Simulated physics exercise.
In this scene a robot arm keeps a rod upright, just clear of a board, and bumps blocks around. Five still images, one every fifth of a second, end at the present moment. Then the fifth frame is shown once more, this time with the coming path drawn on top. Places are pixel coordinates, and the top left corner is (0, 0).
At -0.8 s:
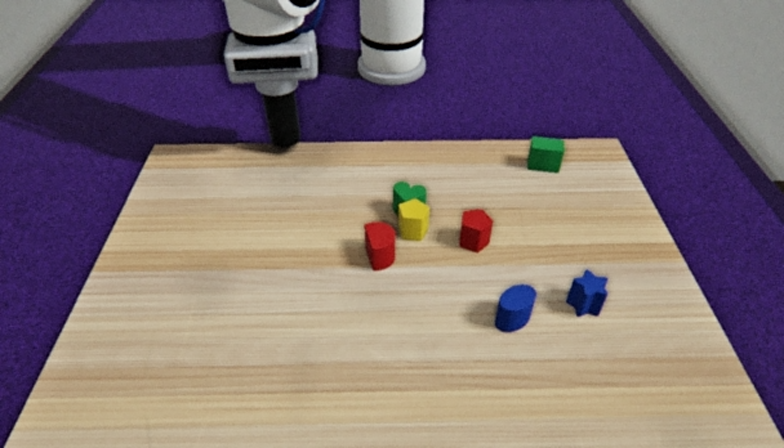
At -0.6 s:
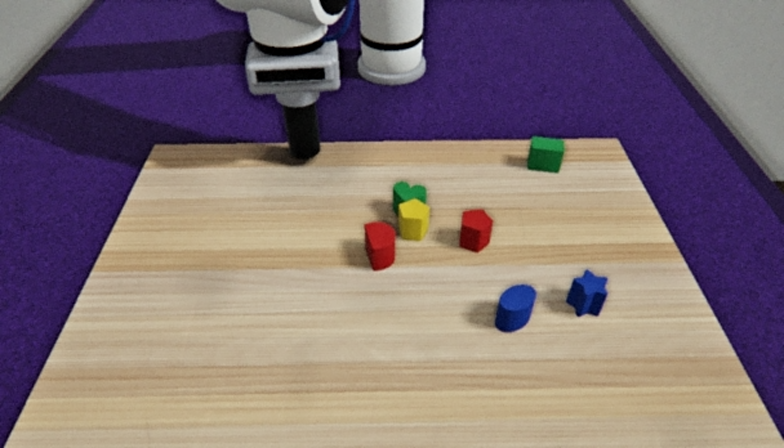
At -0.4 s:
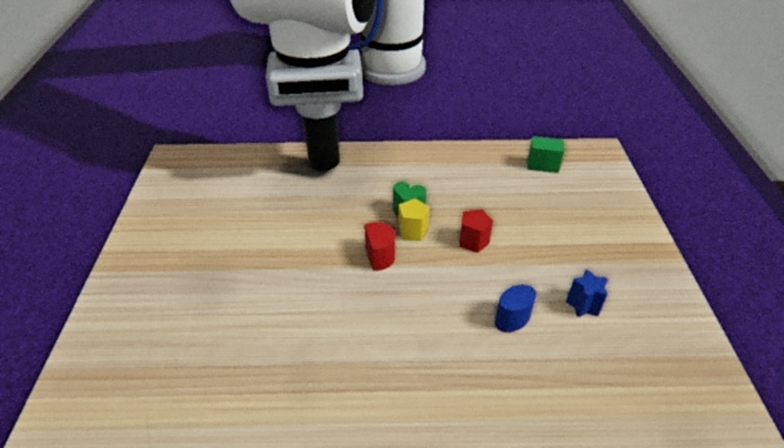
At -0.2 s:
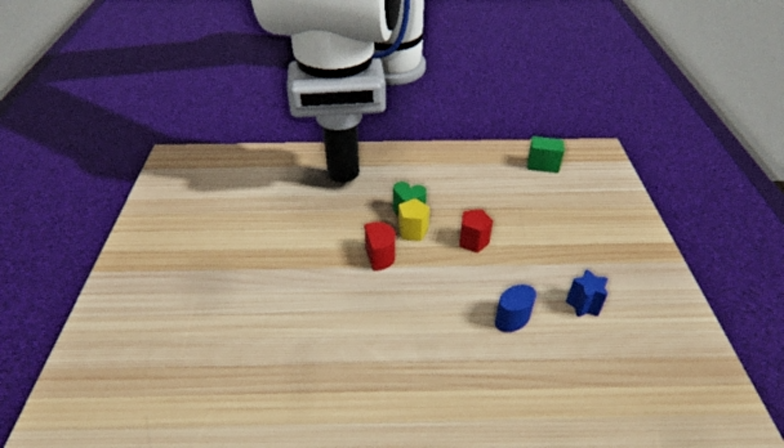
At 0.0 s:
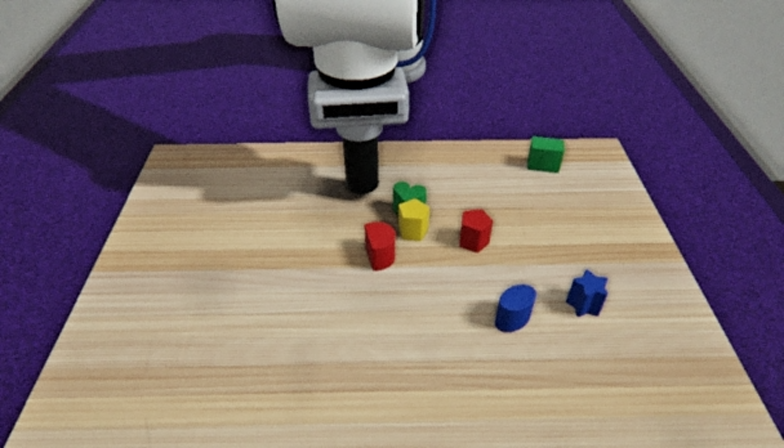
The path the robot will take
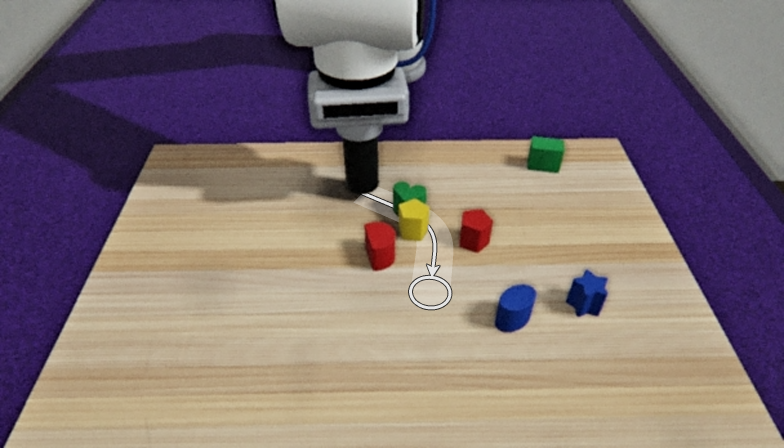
A robot arm moves its black rod rightward and nearer over a wooden board while the colored blocks stay still.
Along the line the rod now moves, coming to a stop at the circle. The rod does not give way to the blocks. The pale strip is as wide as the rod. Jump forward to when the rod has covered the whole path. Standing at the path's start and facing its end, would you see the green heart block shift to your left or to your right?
The shift is to the left of that direction.
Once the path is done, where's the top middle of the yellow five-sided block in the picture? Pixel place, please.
Around pixel (404, 287).
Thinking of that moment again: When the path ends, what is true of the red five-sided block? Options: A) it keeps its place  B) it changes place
My answer is option B.
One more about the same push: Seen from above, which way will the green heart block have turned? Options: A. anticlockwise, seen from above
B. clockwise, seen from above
(A)
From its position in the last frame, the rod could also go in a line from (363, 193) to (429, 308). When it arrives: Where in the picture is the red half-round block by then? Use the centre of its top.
The middle of its upper face will lie at (377, 269).
Drawn move, from (363, 193) through (409, 213) and (435, 247) to (430, 292).
What follows on the original path. One third of the way, rod (410, 204); green heart block (442, 201); yellow five-sided block (422, 217), turned 50° clockwise.
Two thirds of the way, rod (436, 238); green heart block (471, 213), turned 75° anticlockwise; yellow five-sided block (427, 249), turned 90° clockwise; red five-sided block (499, 225), turned 40° clockwise.
At the end, rod (431, 283); red half-round block still; green heart block (471, 213), turned 75° anticlockwise; yellow five-sided block (404, 287), turned 165° clockwise; red five-sided block (499, 225), turned 40° clockwise.
